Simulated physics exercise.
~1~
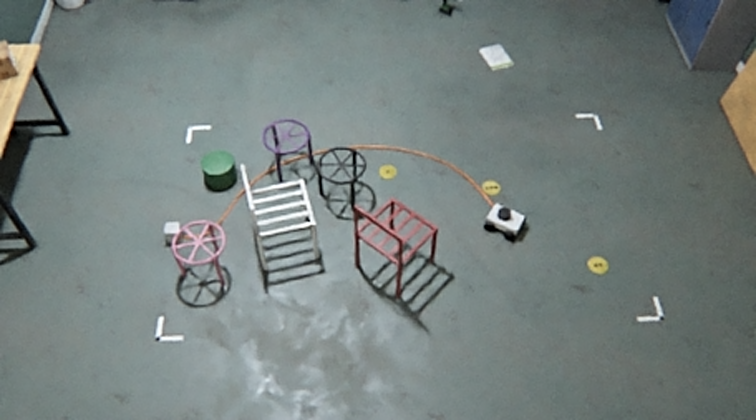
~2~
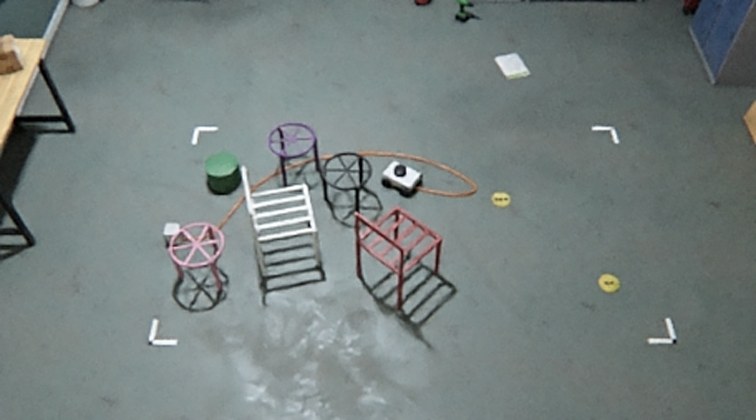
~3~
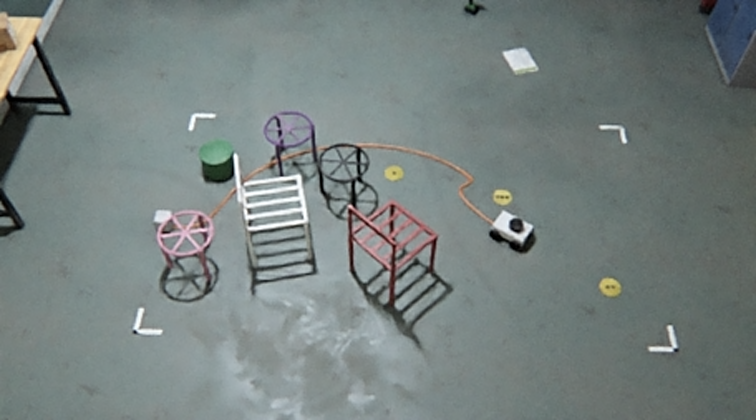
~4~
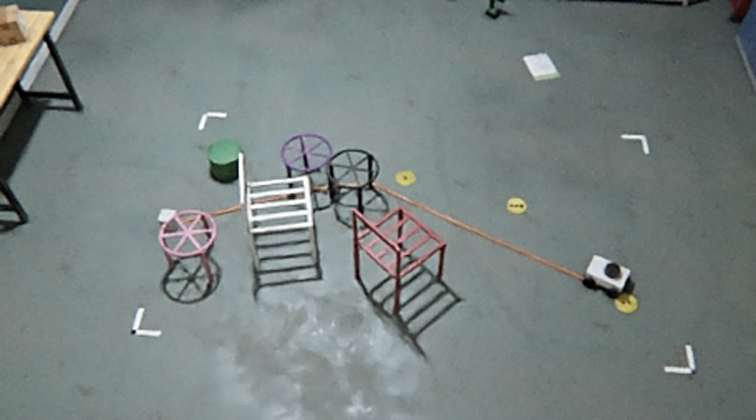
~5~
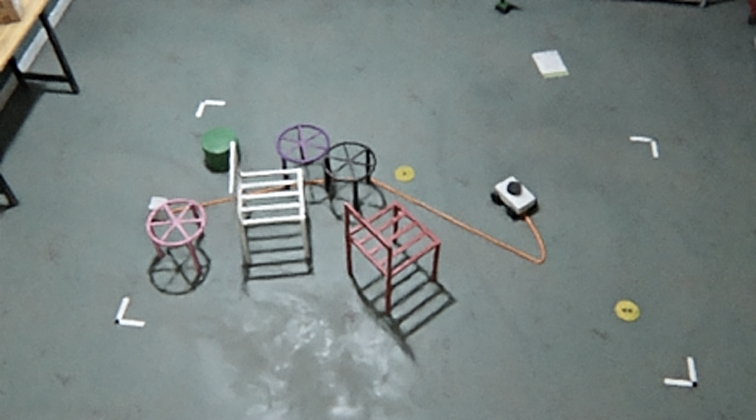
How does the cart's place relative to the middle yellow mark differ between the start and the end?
At the start the cart sits just below and to the right of the middle yellow mark, leaving it in view. At the end it is slightly farther up the floor and covers that mark.
